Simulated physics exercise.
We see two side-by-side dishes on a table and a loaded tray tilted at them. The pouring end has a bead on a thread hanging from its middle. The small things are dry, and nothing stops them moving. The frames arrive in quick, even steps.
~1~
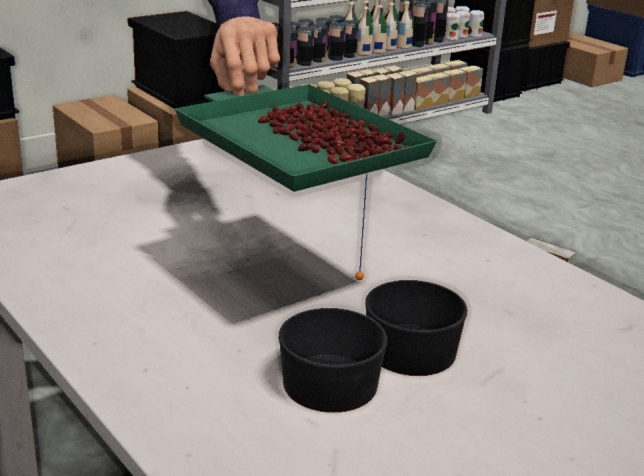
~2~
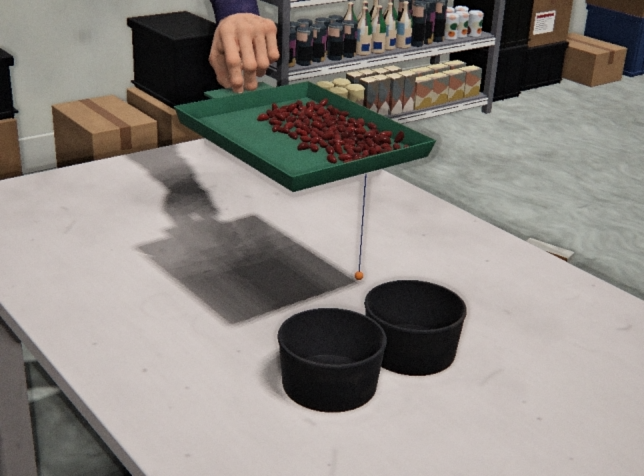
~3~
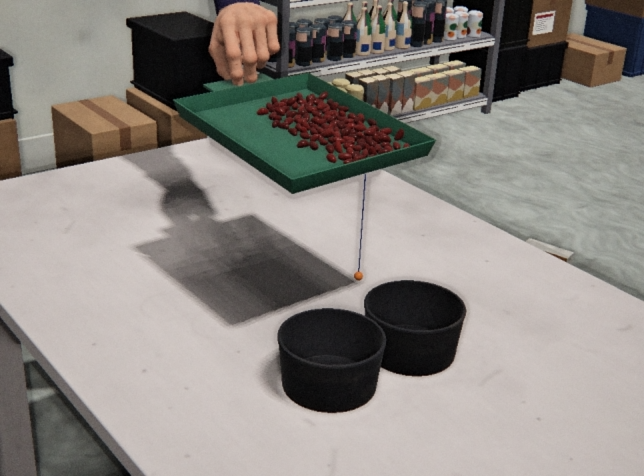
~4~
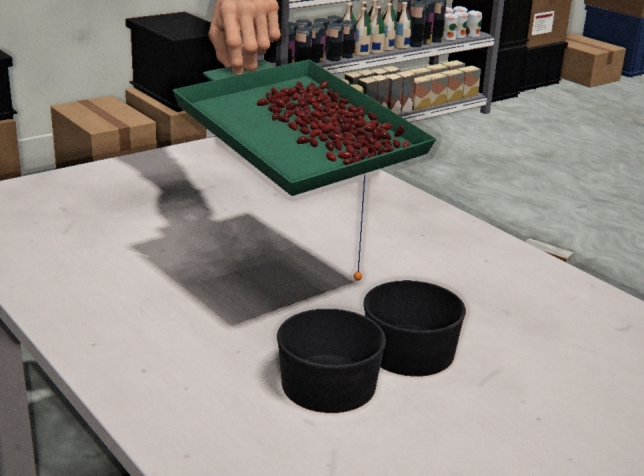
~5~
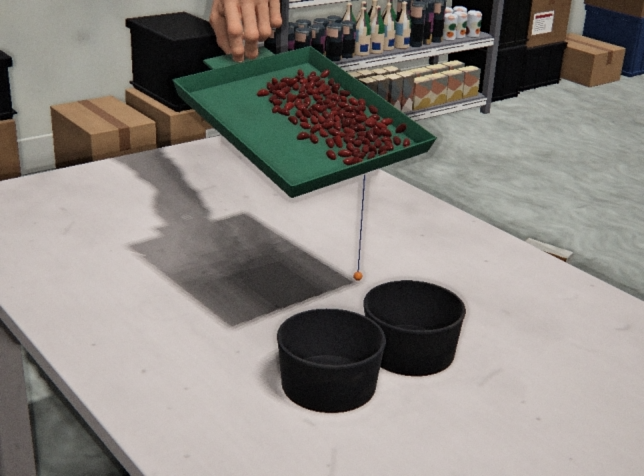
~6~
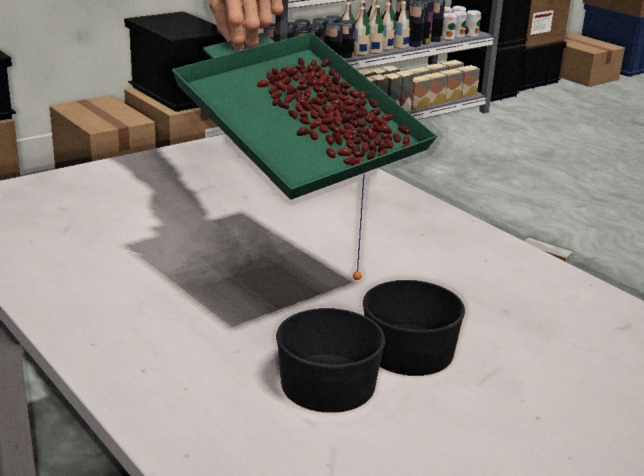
In the video, a hand holds a green tray of dark red beans above two black dishes on a white table, gradually raising the tray's rear so it slopes more steeply, while its front edge dips slightly toward the left corner.
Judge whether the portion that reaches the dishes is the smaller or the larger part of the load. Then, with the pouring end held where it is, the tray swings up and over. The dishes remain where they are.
It is the larger part.
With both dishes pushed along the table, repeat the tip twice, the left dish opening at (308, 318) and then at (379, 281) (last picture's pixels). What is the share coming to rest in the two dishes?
Around 80 % followed by around 0 %.
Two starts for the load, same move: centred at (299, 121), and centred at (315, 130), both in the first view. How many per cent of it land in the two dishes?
Try 1: 70 %; try 2: 80 %.
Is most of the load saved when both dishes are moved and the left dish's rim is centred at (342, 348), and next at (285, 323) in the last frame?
First place: Short of half; second place: Beyond half.
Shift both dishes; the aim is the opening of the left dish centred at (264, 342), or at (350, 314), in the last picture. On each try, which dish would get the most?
The right of the pair the first time, the left of the pair the second.
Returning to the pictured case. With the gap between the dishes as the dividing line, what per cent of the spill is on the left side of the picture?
Close to 90 %.
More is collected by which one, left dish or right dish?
The one in question is the left-side one.
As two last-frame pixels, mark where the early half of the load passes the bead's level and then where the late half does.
Early half: (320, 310); late half: (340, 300).
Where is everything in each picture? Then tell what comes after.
The first frame shows corners of the pouring end at (295, 173) and (430, 140), level; middle of the load at (337, 136), kidney beans; left dish at (365, 381); right dish at (448, 346); bead on its thread at (360, 276).
The second frame shows corners of the pouring end at (294, 174) and (429, 140), level; middle of the load at (336, 134).
The third frame shows corners of the pouring end at (293, 176) and (429, 139), tipped barely, lowest at the left corner; middle of the load at (336, 131).
The fourth frame shows corners of the pouring end at (293, 179) and (430, 138), tipped a little, lowest at the left corner; middle of the load at (336, 125).
The fifth frame shows corners of the pouring end at (293, 182) and (430, 136), tipped a little, lowest at the left corner; middle of the load at (334, 114).
The sixth frame shows corners of the pouring end at (293, 184) and (430, 135), tipped clearly, lowest at the left corner; middle of the load at (334, 107); left dish at (363, 381); right dish at (446, 346).
Soon after the last picture, tray tipped steeply; nearly all on the tray; a stray few in the air.
A little later, tray tipped past a quarter turn; about half on the tray; about a quarter in the left dish; a small part in the right dish; a small part outside both; about a quarter in the air.
Later still, tray tipped past a quarter turn; about half in the left dish; about a quarter in the right dish; about a quarter outside both.
At rest, tray tipped past a quarter turn; about half in the left dish; about a quarter in the right dish; about a quarter outside both.
